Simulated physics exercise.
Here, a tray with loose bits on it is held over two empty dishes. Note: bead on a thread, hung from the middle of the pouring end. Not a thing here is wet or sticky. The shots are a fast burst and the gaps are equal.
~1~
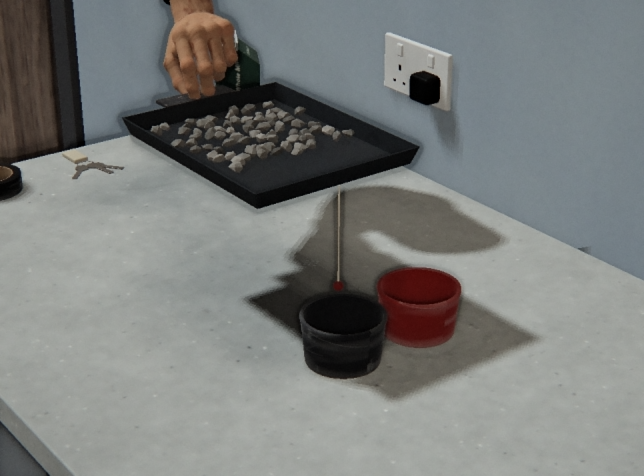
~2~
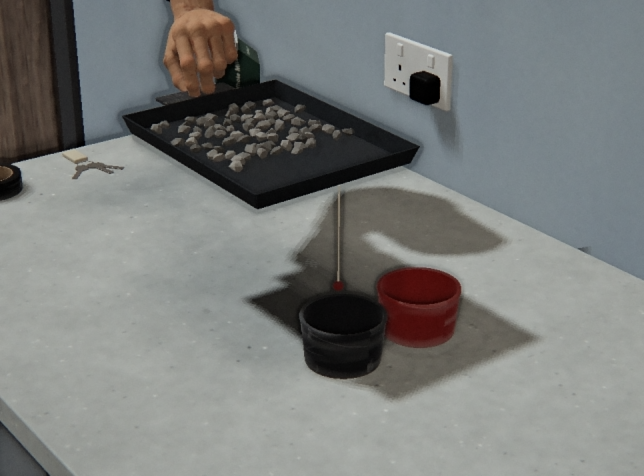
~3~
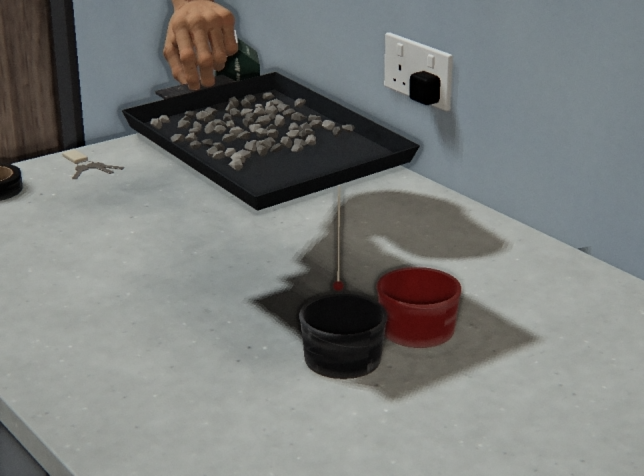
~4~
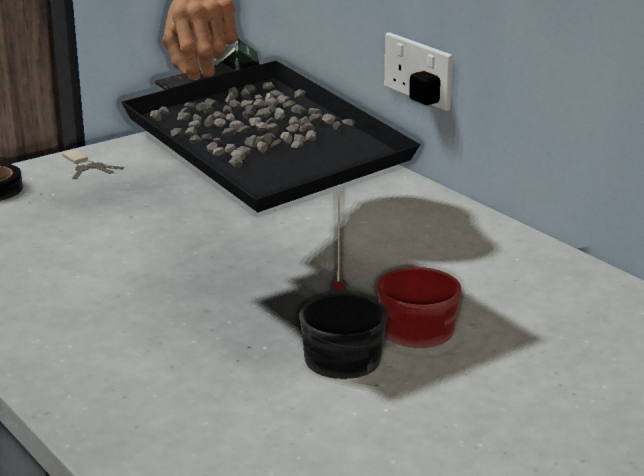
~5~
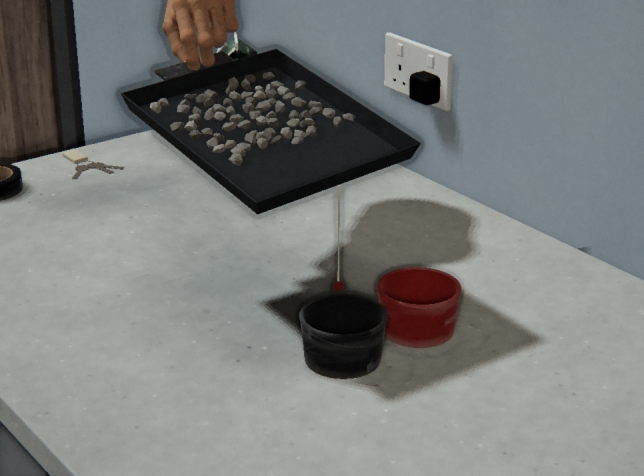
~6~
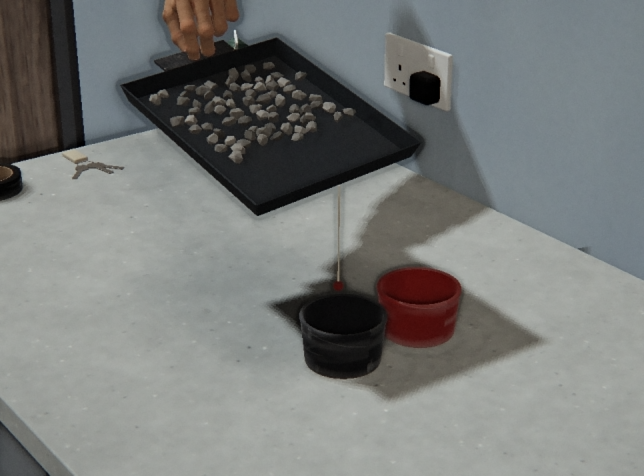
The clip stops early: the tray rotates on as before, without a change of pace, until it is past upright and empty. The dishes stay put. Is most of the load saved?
Minority caught.
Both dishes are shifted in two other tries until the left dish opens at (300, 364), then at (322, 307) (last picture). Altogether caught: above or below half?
Short of half, then short of half.
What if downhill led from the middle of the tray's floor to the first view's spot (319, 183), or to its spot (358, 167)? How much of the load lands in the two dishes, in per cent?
Respectively 50 and 90 in a hundred.
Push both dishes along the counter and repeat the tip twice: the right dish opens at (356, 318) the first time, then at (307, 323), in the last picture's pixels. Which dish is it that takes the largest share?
The one at left the first time, the one at right the second.
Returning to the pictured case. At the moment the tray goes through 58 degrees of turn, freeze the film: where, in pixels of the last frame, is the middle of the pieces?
Its middle sits at about pixel (284, 187).
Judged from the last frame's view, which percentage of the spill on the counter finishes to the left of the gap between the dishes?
Left fraction: Around 100 per cent.
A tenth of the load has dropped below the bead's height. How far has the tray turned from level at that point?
Somewhere near 65°.
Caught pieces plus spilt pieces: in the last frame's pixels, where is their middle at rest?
Roughly at pixel (281, 378).
Soon, tray tipped steeply; nearly all on the tray; a small part in the air.
A while on, tray tipped right over; about a quarter on the tray; a small part in the left dish; about half outside both; about a quarter in the air.
Towards the end, tray tipped past a quarter turn; about a quarter in the left dish; most outside both.
Finally, tray tipped past a quarter turn; about a quarter in the left dish; none in the right dish; most outside both.
